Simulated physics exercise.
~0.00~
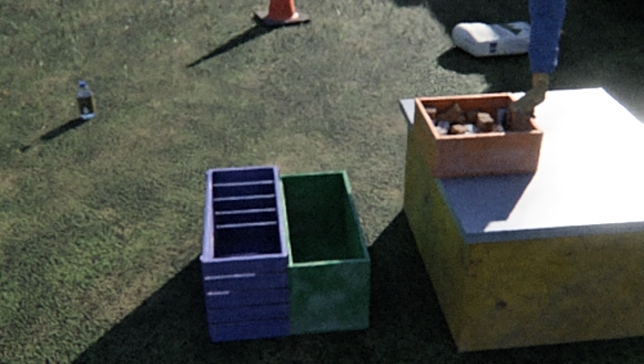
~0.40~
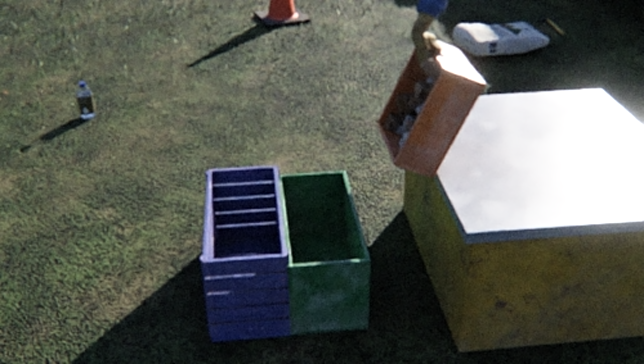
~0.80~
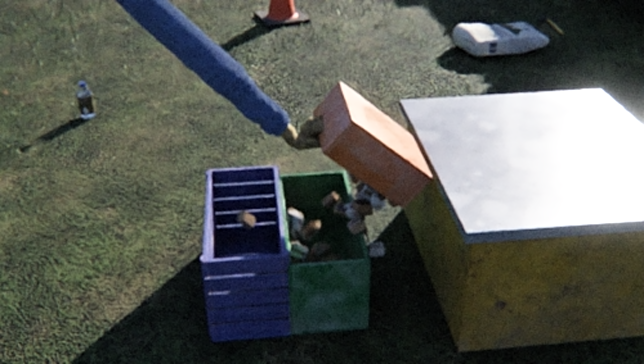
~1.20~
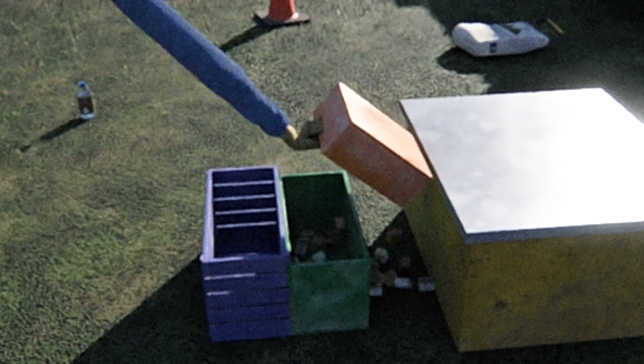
In this clip, a blue-sleeved arm lifts an orange crate of small parcels off a bench, moves it left and tips it over a green bin beside a blue one, leaving many pieces in the green bin and others on the ground near the bench.
